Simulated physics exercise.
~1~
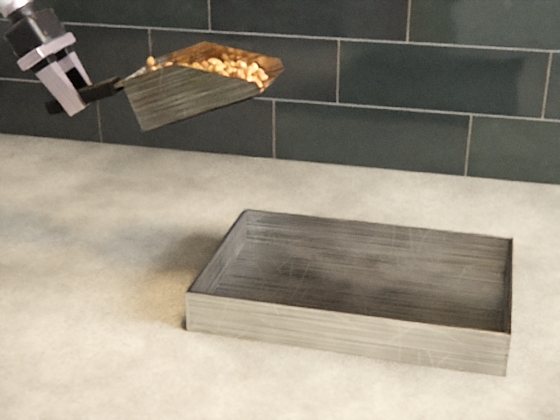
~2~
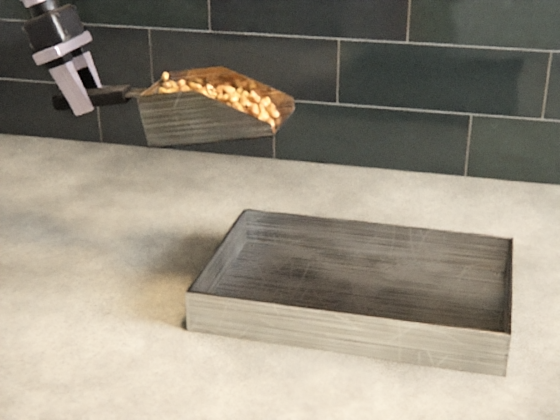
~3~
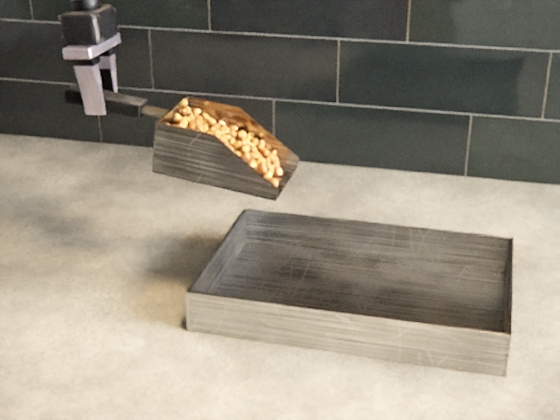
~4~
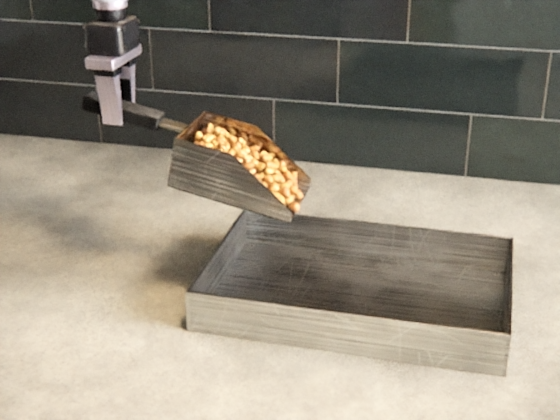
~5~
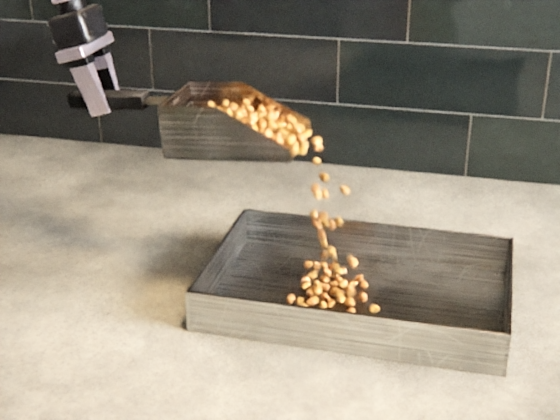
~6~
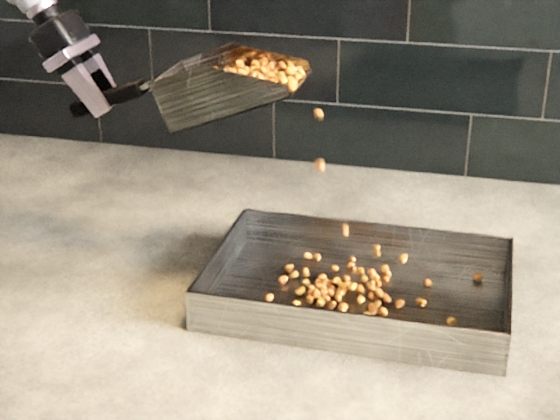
A robot arm lowers and tips a scoop, spilling some beans into a tray, then lifts it back.
